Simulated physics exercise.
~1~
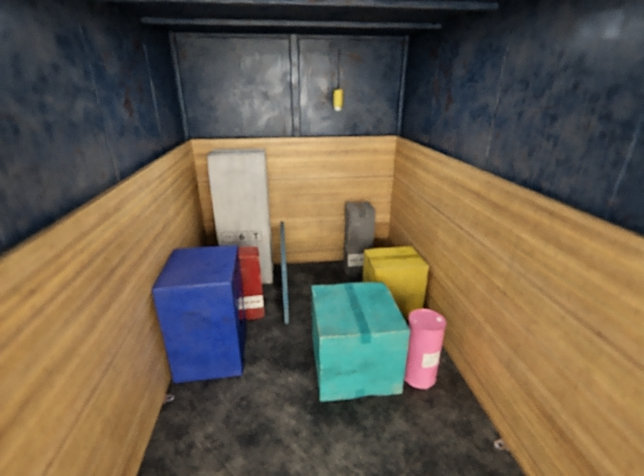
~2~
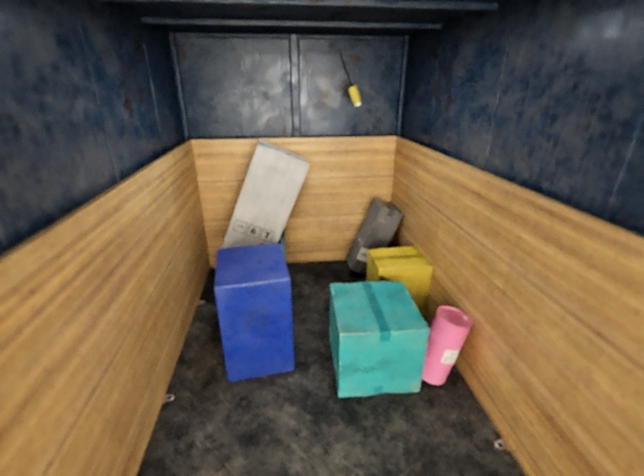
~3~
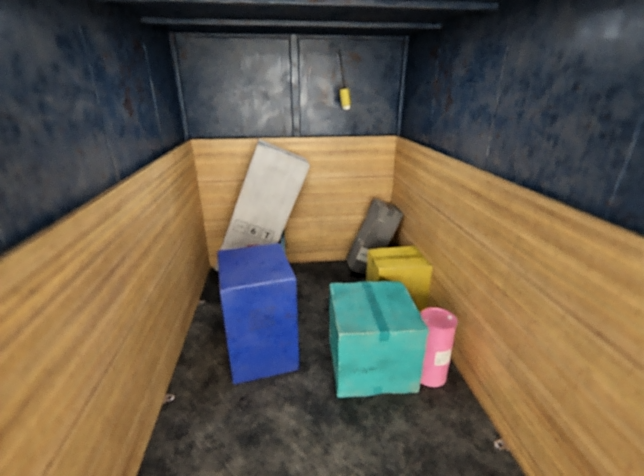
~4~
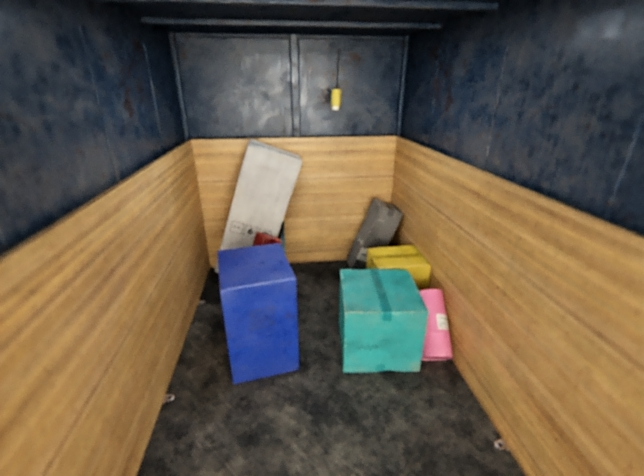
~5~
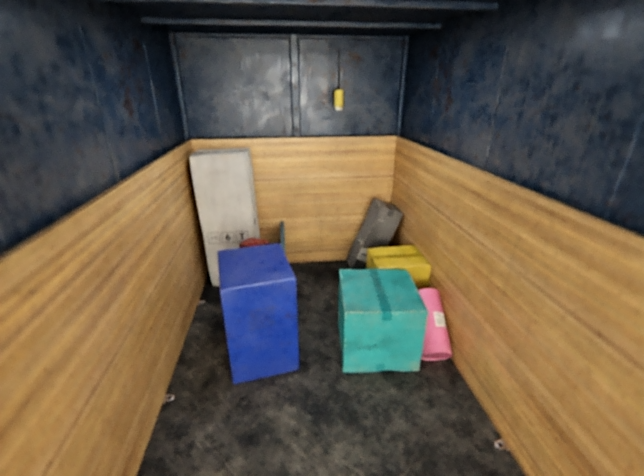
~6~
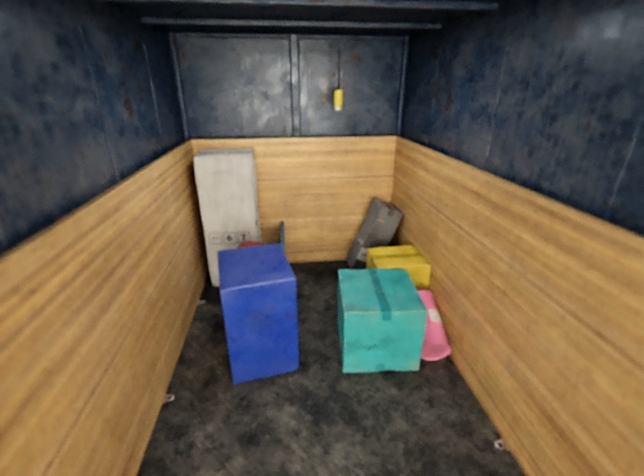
A tall blue block stands with colored boxes and a pink canister in a van's load bay, beneath a hanging yellow lamp. The blue block shifts right, the turquoise box moves slightly the same way, and the lamp swings. The tall white and grey boxes lean right, the canister tips, and the red box drops from view. The canister briefly straightens, then leans again as the turquoise box slides farther back. The red box reappears behind the blue one, and the white box returns upright. Finally, the canister lies on its side, while the grey box still leans.
